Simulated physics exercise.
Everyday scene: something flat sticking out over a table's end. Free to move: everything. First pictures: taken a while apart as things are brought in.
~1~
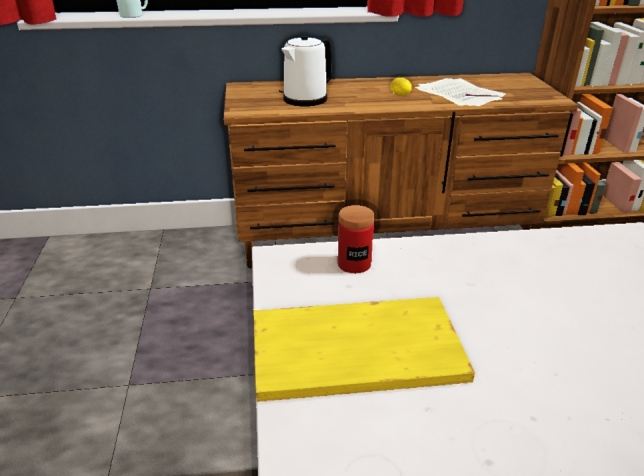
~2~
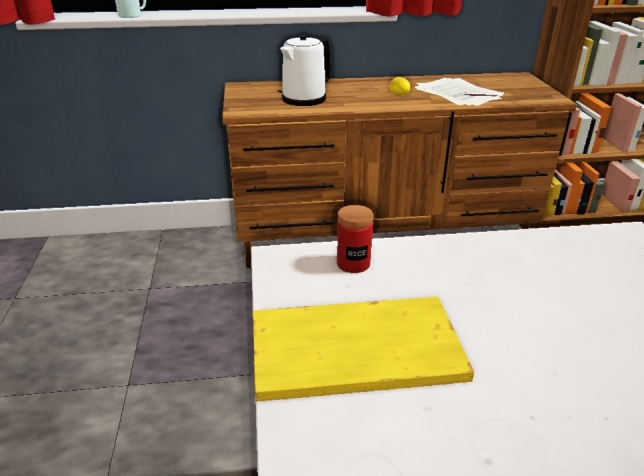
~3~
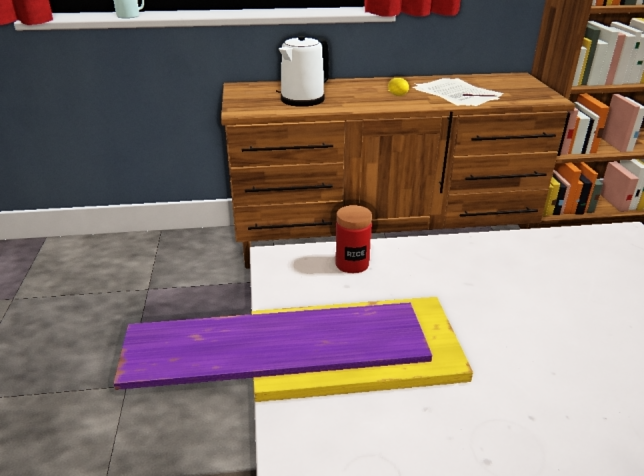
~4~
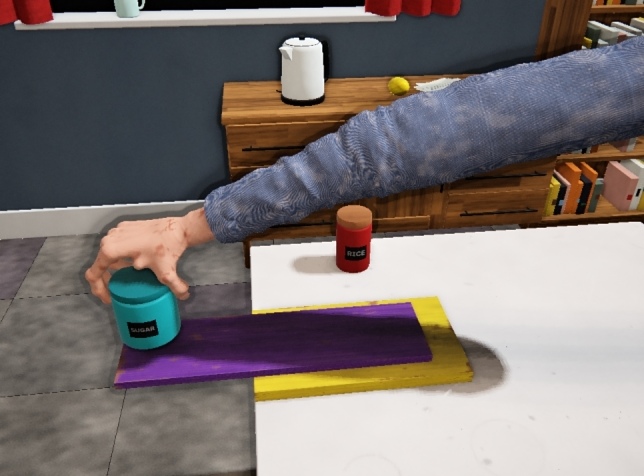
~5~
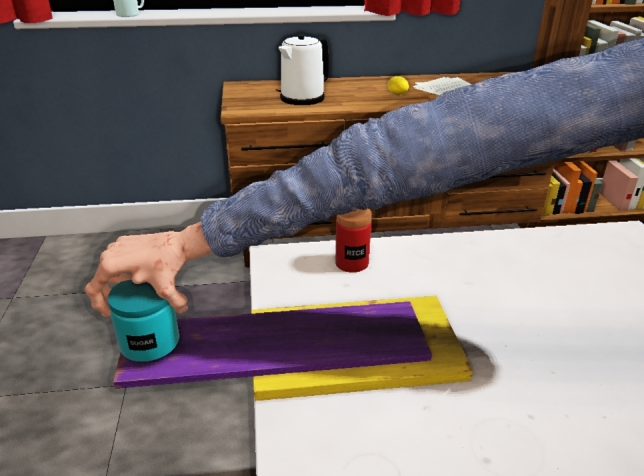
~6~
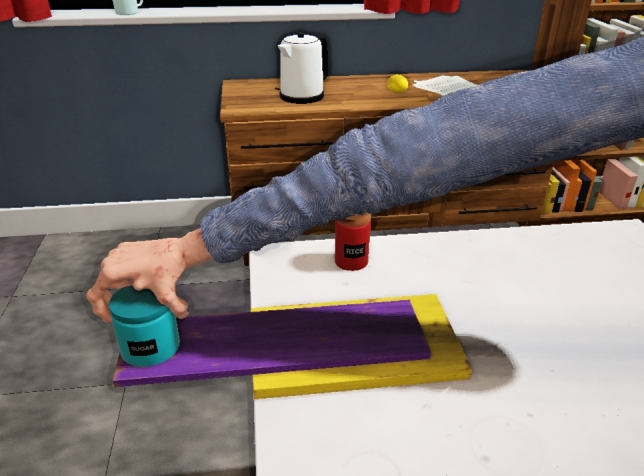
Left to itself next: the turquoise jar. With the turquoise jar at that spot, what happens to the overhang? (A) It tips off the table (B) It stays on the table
Option A: It tips off the table.
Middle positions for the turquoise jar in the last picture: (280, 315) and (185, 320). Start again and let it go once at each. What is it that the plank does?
Stays put, then Topples.
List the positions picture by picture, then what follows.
In the first picture, the last thing is not in view yet; yellow slab (357, 344).
In the second picture, the last thing is not in view yet.
In the third picture, the last thing is not in view yet; red jar (353, 240).
In the fourth picture, on its way; turquoise jar (146, 304).
In the fifth picture, on its way; turquoise jar (144, 317); purple plank (275, 341).
In the sixth picture, in place under the hand; turquoise jar (145, 323); red jar (353, 237).
Then, 0.40 s on from there, turquoise jar now down on the floor or falling; purple plank turned 47° from how it was put.
Then, 0.60 s on from there, purple plank now down on the floor or falling.
Then, 0.80 s on from there, things are still on the move.
Then, 0.90 s on from there, as before.
In the end, down on the floor or falling, purple plank and turquoise jar; the other 2 unmoved. The plank tips off the edge.
